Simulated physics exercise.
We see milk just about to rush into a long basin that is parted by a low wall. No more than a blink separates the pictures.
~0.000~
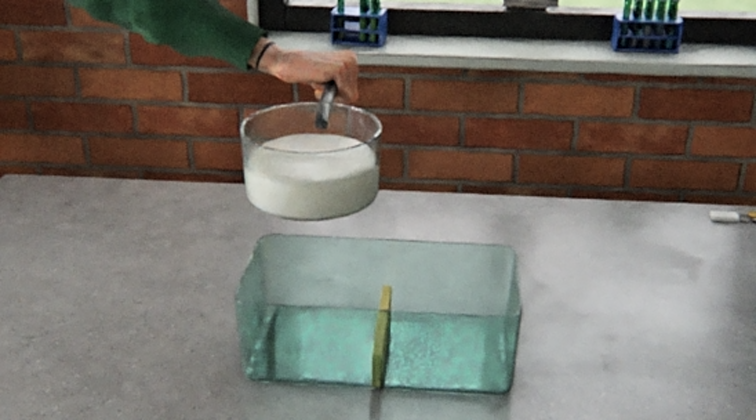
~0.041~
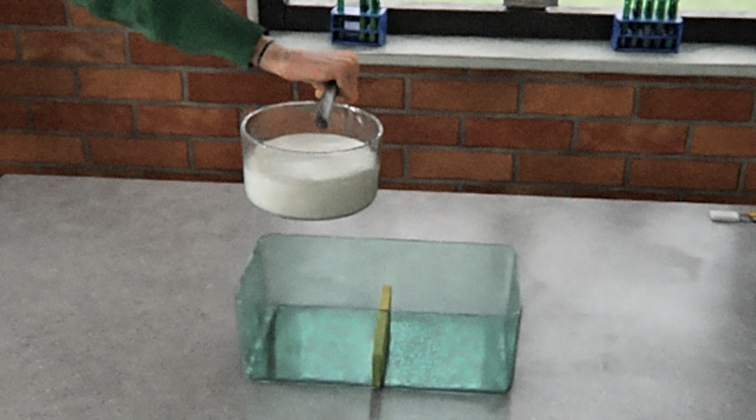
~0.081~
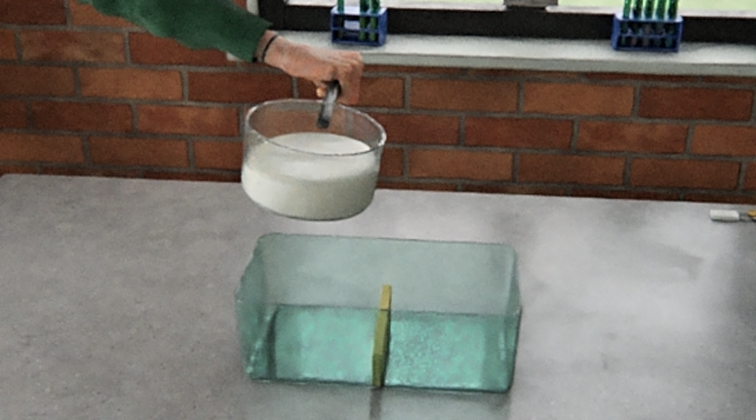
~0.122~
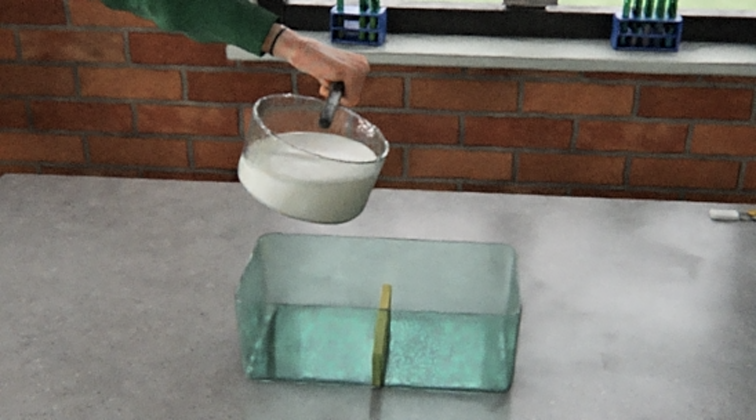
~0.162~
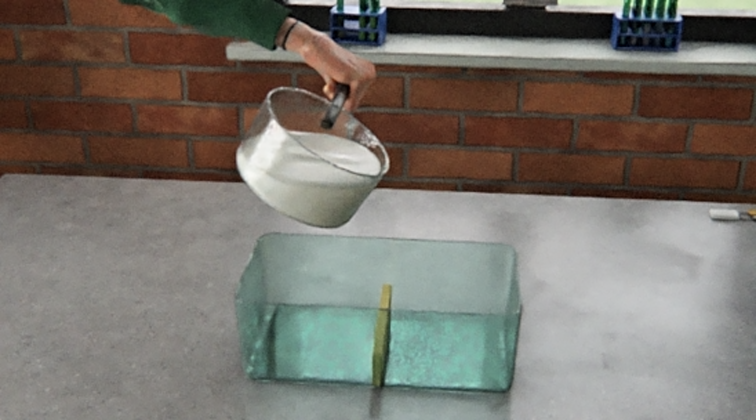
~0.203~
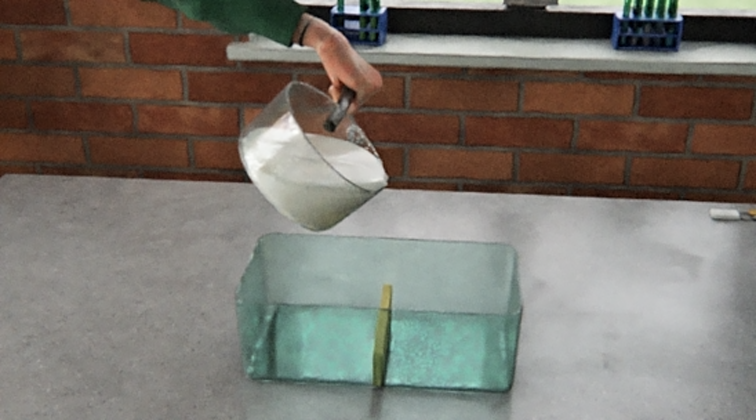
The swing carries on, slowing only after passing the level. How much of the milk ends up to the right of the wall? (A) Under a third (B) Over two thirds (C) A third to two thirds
The answer is C.
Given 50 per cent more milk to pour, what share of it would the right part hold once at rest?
That share would be some 50 parts in a hundred.
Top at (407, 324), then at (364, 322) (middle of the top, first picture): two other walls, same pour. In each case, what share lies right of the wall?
Around 30 percent in try one and around 75 percent in try two.
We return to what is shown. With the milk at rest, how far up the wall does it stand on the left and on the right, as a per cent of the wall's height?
Once it is still, the left part shows 30 per cent and the right part 40.
By 0.44 s the tilt is 119° and 13 per cent is still to pour, 5 is left of the wall and 42 right of it.
By 0.61 s the tilt is 122° and 1 per cent is still to pour, 35 is left of the wall and 52 right of it.
By 0.79 s the tilt is 122° and 0 per cent is still to pour, 40 is left of the wall and 50 right of it.
By 0.98 s the tilt is 122° and 0 per cent is still to pour, 43 is left of the wall and 51 right of it.
At rest 43 per cent lies left of the wall, 51 right of it and 6 outside.
